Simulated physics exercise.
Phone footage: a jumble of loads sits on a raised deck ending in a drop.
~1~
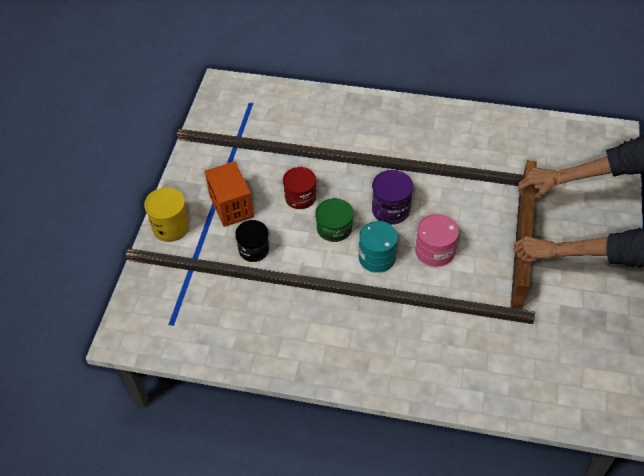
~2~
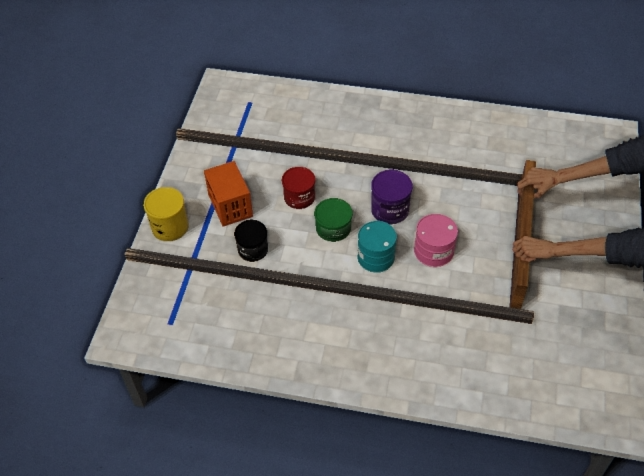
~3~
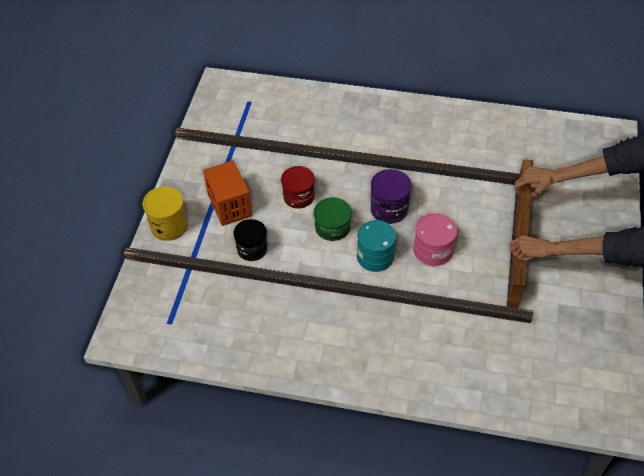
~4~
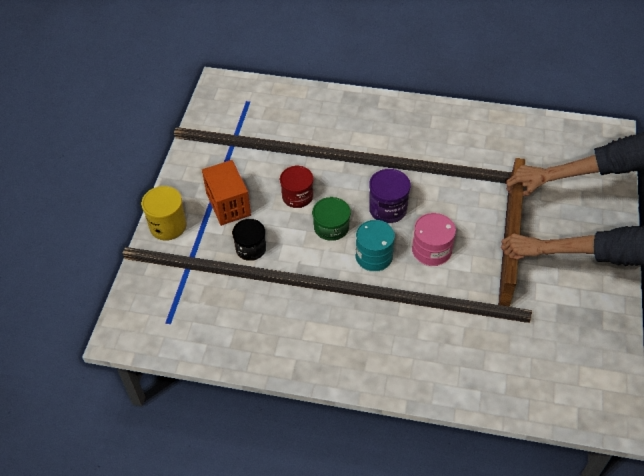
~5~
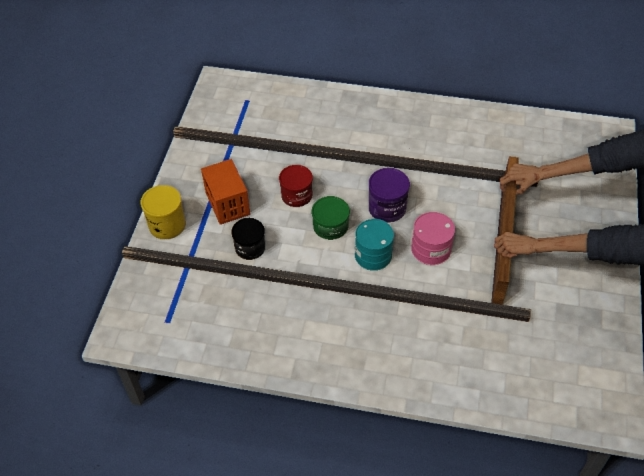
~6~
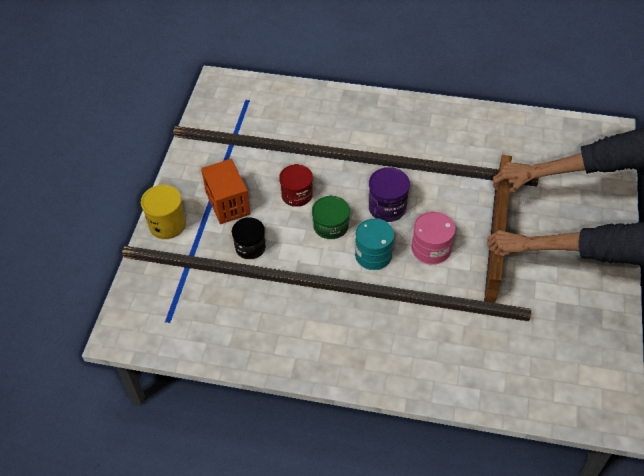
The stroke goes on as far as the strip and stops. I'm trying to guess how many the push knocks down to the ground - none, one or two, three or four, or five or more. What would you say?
Fallen: One or two.
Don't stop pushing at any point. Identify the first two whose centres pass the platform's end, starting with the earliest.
Order: Yellow pail before orange crate.
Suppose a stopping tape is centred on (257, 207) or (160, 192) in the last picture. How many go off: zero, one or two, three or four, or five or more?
With the tape at the first spot it's not one, and at the second it's at least five.
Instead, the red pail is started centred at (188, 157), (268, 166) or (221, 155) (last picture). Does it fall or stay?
The red pail does not fall; survives; holds on.
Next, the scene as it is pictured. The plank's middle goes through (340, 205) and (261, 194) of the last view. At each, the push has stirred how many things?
At the first spot 5, then 8.
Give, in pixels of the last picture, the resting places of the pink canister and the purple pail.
The first near (187, 199), the second near (199, 164).
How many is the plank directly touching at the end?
3 of them.
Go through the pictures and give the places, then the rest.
The first picture shows yellow pail (168, 215); orange crate (230, 194); black pail (253, 241); plank (524, 233); tape (215, 203).
The second picture shows orange crate (229, 194); purple pail (391, 197).
The third picture shows black pail (251, 241); turquoise canister (376, 246).
The fourth picture shows yellow pail (165, 214); pink canister (433, 239).
The fifth picture shows orange crate (226, 192); green pail (331, 218).
The sixth picture shows yellow pail (164, 213); orange crate (226, 191); black pail (249, 239); plank (498, 228); tape (212, 200).
Soon after, none off yet; yellow pail at rest near (164, 213); orange crate at rest near (226, 191); black pail at rest near (249, 239).
After that, none off yet; yellow pail at rest near (164, 213); orange crate displaced a little near (216, 192); black pail displaced a little near (242, 237).
In the end, the number that fall off is one or two; gone, orange crate and yellow pail.
